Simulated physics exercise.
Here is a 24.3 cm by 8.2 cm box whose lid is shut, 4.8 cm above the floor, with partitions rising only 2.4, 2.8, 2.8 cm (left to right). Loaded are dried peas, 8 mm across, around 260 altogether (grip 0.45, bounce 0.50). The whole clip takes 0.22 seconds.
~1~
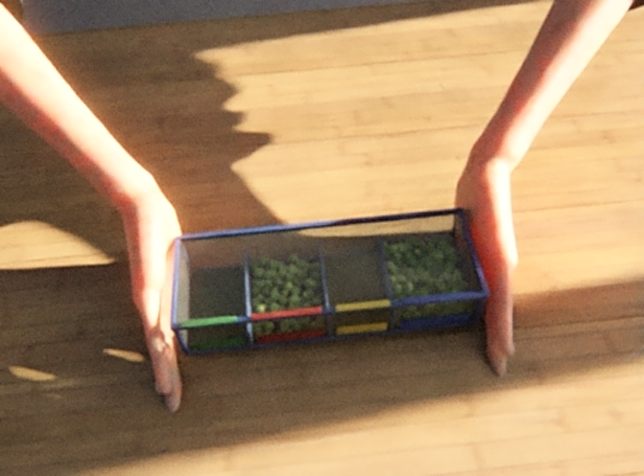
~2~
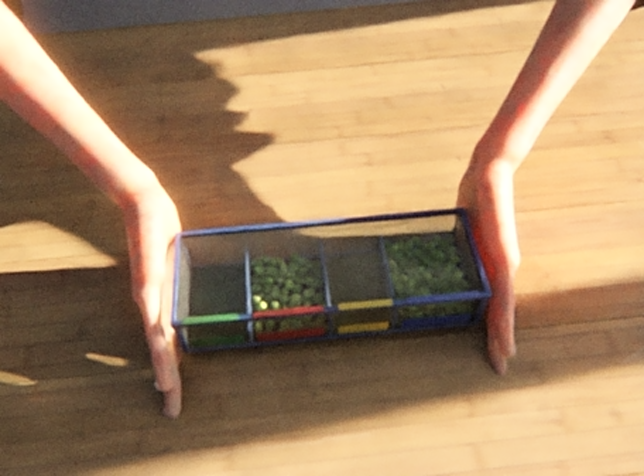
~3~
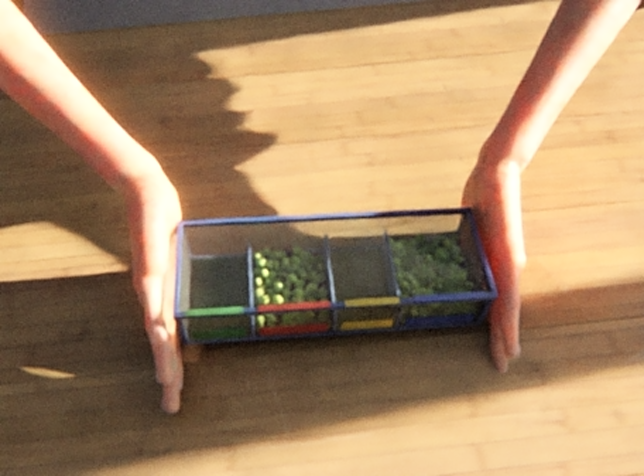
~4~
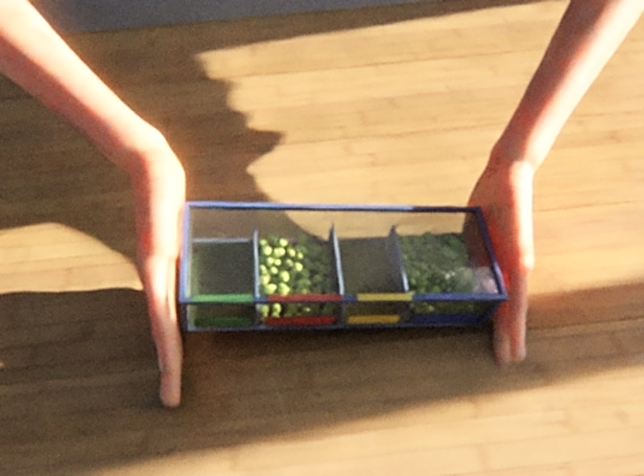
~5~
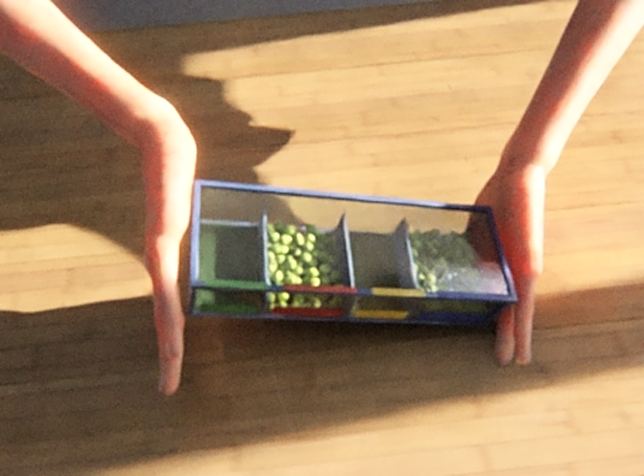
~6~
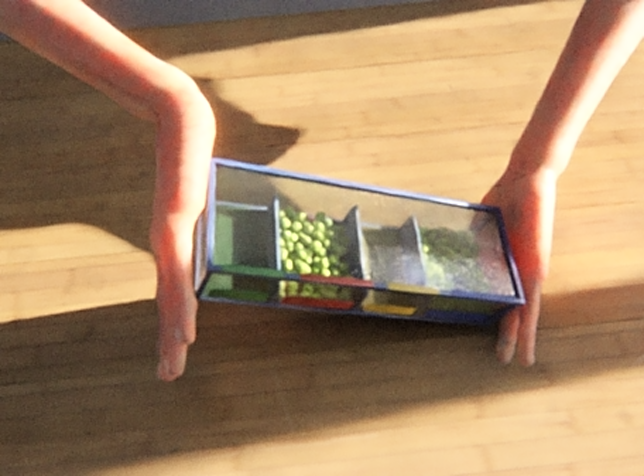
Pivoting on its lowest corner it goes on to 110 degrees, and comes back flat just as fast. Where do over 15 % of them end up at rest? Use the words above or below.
Red: Below; blue: Above; green: Below; yellow: Below.
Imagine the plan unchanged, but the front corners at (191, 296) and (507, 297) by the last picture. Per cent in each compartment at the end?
Per cent at the end: Red 5; blue 90; green 0; yellow 5.
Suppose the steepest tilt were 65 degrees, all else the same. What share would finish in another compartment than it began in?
5 %.
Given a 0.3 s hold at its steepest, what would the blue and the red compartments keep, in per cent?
Blue 95; red 0.
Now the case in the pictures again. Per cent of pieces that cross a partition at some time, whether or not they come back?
The share comes out near 30 per cent.
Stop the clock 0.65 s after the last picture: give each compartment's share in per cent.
Shares - red: 15; blue: 70; green: 0; yellow: 15.
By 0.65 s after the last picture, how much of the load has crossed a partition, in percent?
20 percent.
Then, 0.65 s after the last picture, tilt 109 degrees; red 15 %, blue 70 %, yellow 15 %.
Then, 1.08 s after the last picture, tilt 47 degrees; blue 90 %, yellow 5 %.
Then, 1.60 s after the last picture, tilt 0 degrees; blue 90 %, yellow 5 %.
In the end, red 0 %, blue 90 %, green 0 %, yellow 5 %.
